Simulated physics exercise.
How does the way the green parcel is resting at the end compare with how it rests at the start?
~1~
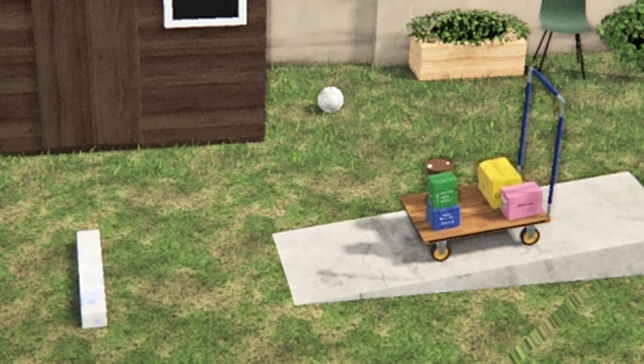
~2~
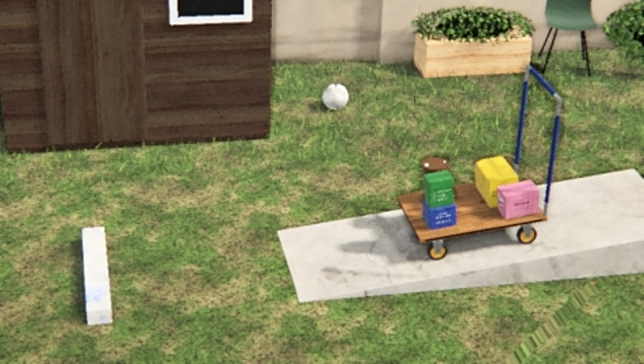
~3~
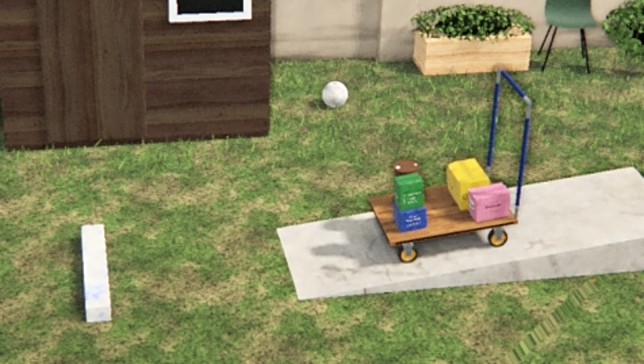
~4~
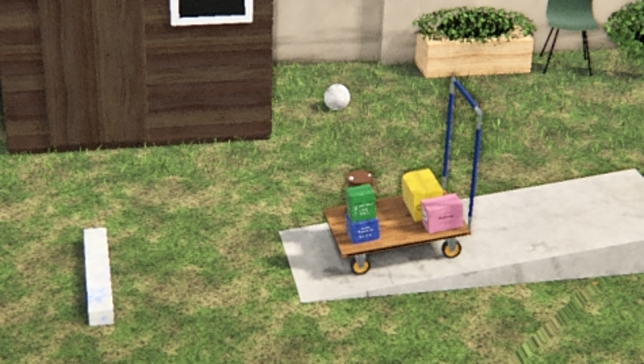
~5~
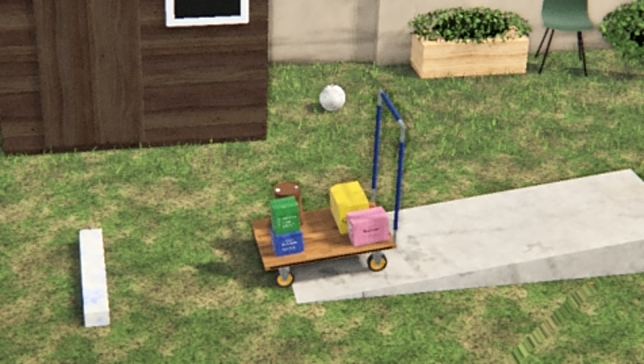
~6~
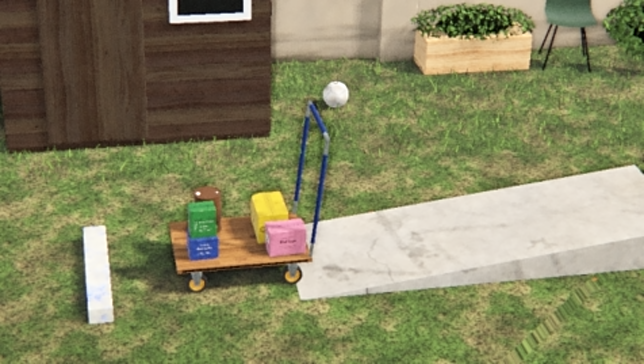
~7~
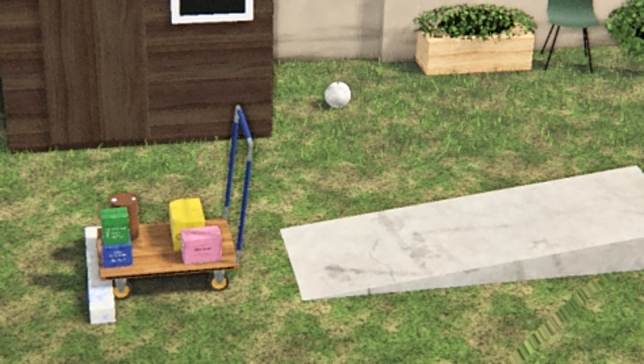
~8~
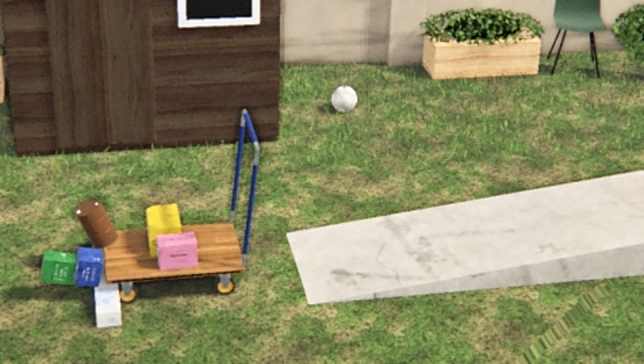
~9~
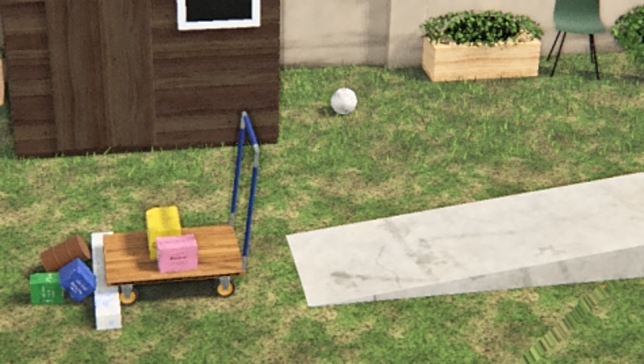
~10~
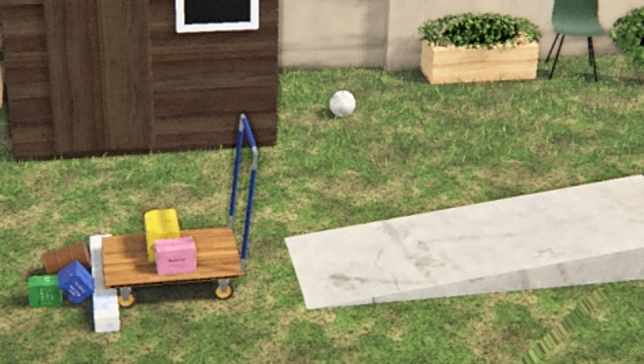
At the start the green parcel is upright on the trolley, and at the end it lies on its side on the grass.
